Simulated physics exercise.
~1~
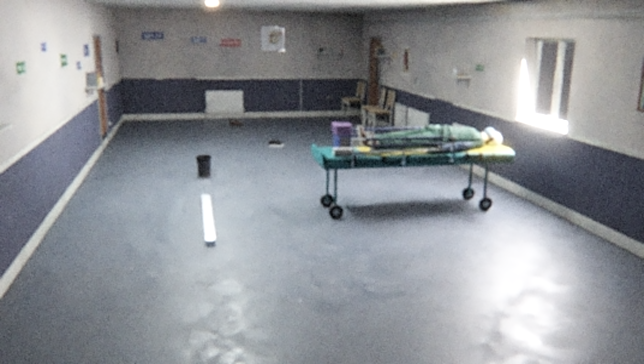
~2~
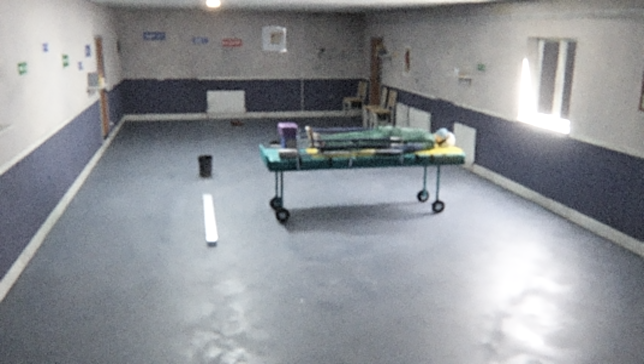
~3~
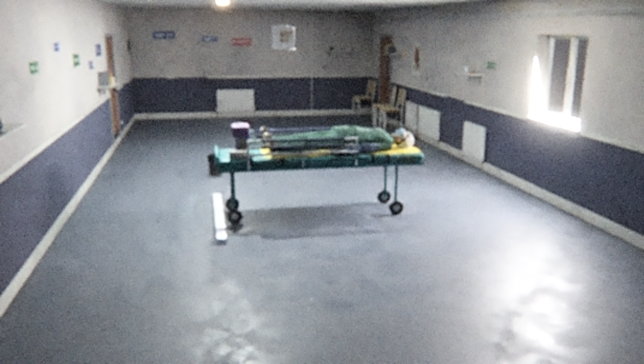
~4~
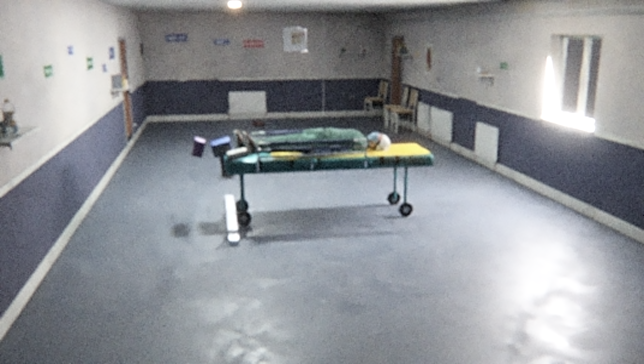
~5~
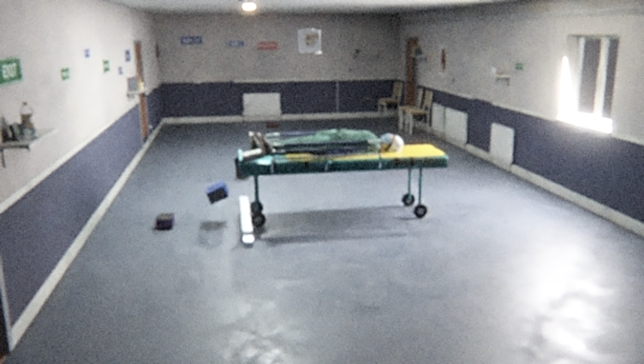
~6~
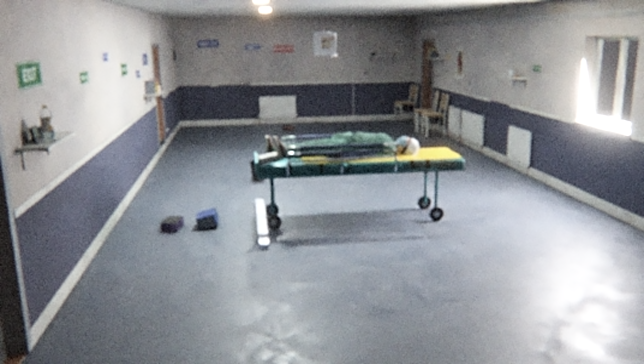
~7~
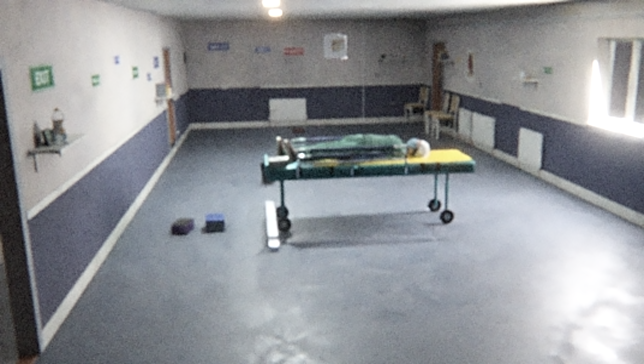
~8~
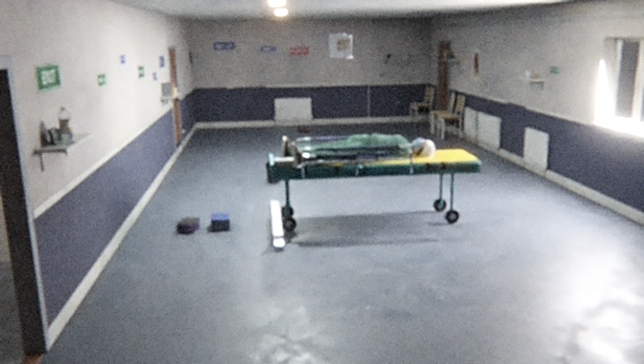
A gurney carrying a person rolls left, stops at a sill, and two boxes tumble off.
